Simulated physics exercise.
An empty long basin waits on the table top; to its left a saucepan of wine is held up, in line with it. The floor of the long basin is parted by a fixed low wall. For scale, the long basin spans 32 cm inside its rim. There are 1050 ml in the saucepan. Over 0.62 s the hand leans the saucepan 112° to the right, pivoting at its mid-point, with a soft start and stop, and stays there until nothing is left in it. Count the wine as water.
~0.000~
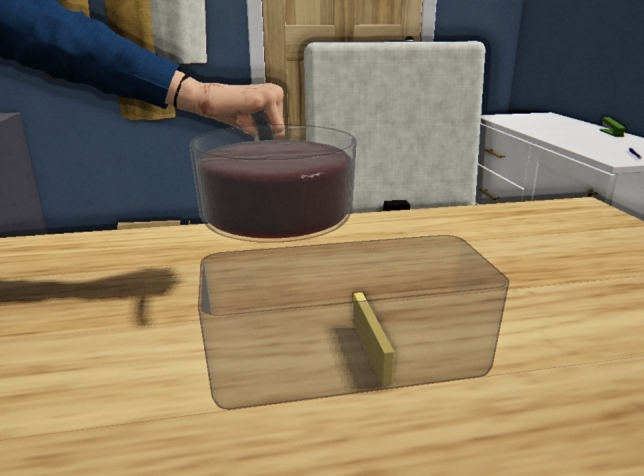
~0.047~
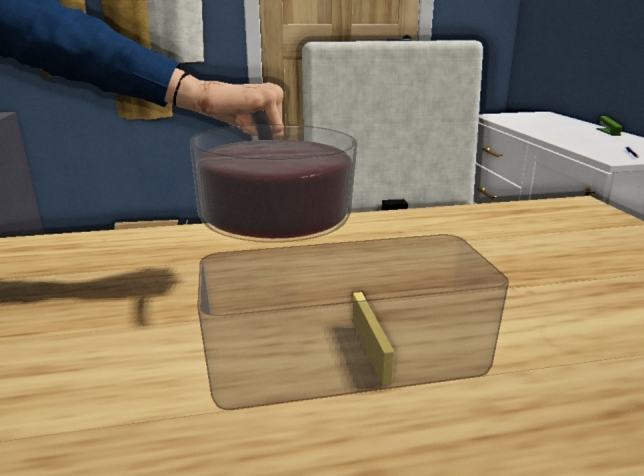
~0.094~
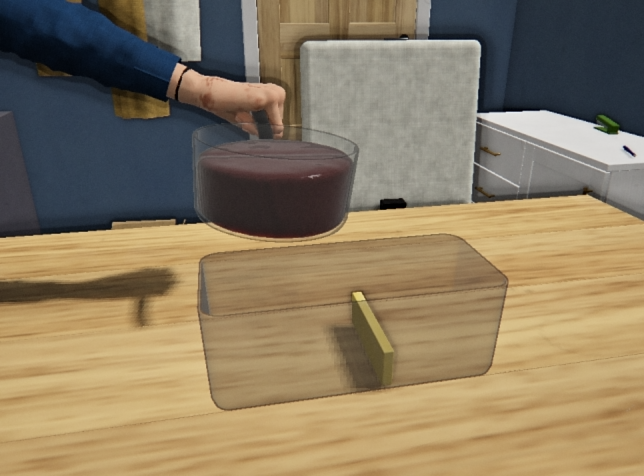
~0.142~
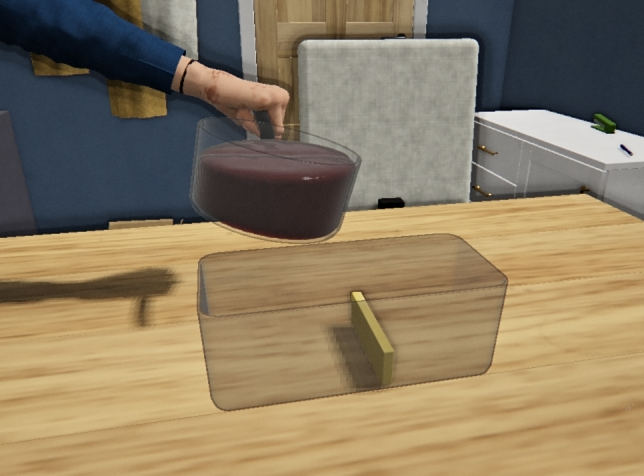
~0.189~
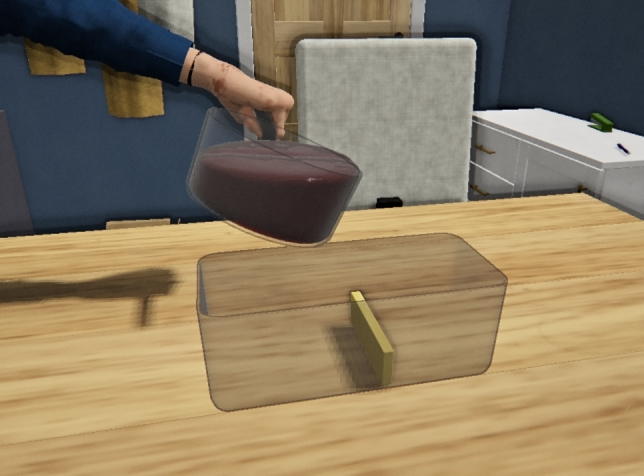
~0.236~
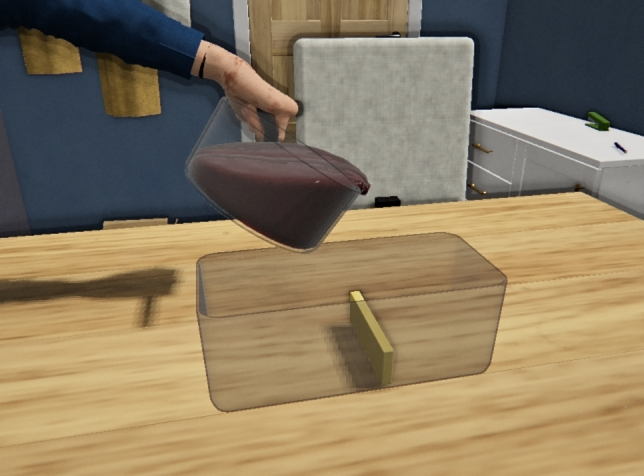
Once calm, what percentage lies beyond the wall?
About 39 per cent.
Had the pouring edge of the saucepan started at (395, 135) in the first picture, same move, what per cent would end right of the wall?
In that case some 60 per cent.
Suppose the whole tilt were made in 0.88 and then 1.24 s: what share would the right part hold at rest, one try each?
First 55, then 65 per cent.
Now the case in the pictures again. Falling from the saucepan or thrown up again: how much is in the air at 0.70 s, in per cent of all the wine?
About 22 per cent.
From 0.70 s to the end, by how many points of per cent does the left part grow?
About 20 per cent.
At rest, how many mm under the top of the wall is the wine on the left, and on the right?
Left about 18 mm, right about 18 mm.
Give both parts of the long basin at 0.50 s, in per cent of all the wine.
Some 10 per cent left and 42 right.
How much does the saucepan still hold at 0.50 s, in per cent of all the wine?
Some 20 per cent.
After 0.50 s the tilt is 102° and 20 per cent is still to pour, 10 is left of the wall and 42 right of it.
After 0.70 s the tilt is 112° and 3 per cent is still to pour, 37 is left of the wall and 36 right of it.
After 0.90 s the tilt is 112° and 0 per cent is still to pour, 50 is left of the wall and 44 right of it.
After 1.12 s the tilt is 112° and 0 per cent is still to pour, 56 is left of the wall and 39 right of it.
In the end 57 per cent lies left of the wall, 39 right of it and 5 outside.
